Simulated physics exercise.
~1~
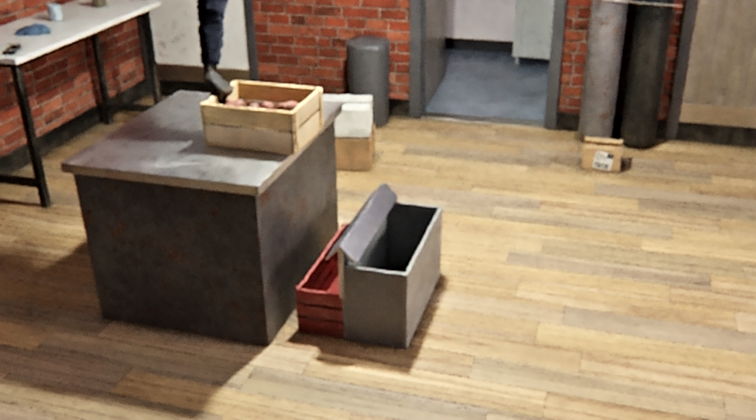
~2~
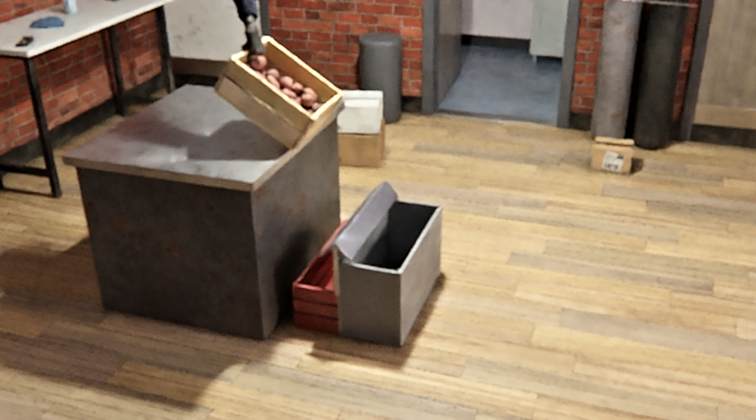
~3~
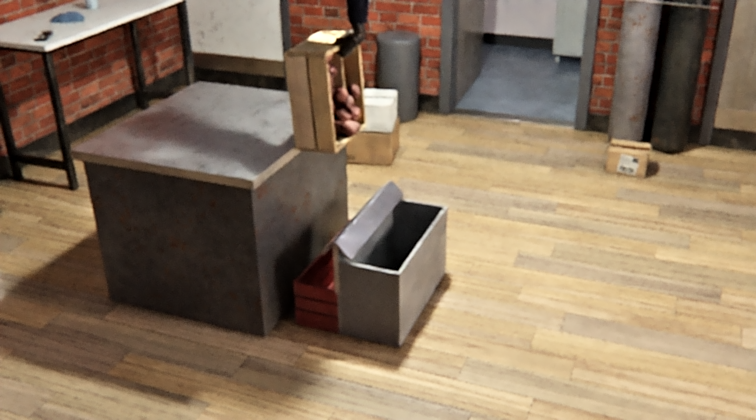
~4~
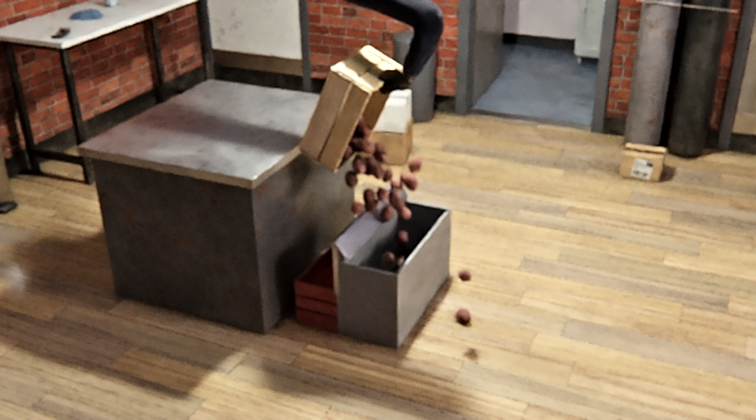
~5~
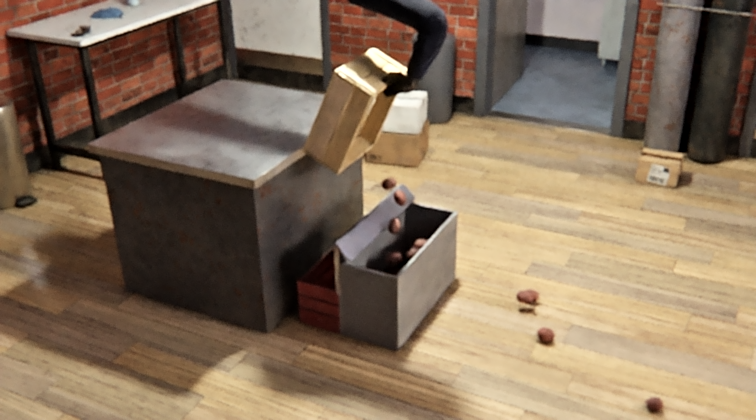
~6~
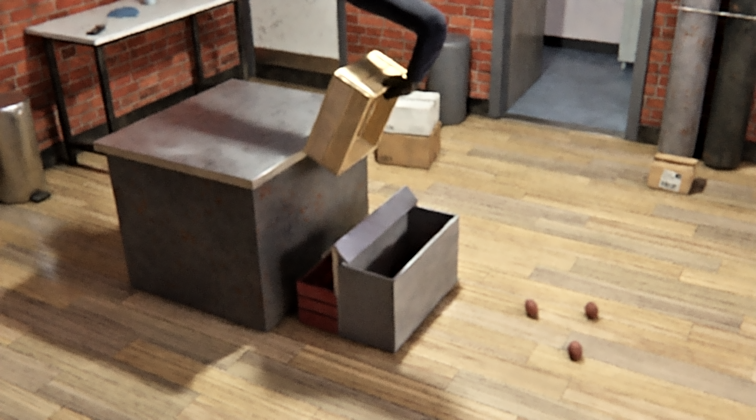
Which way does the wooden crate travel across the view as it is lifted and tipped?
The wooden crate moves to the right, going from the bench top to a place past the bench's edge.
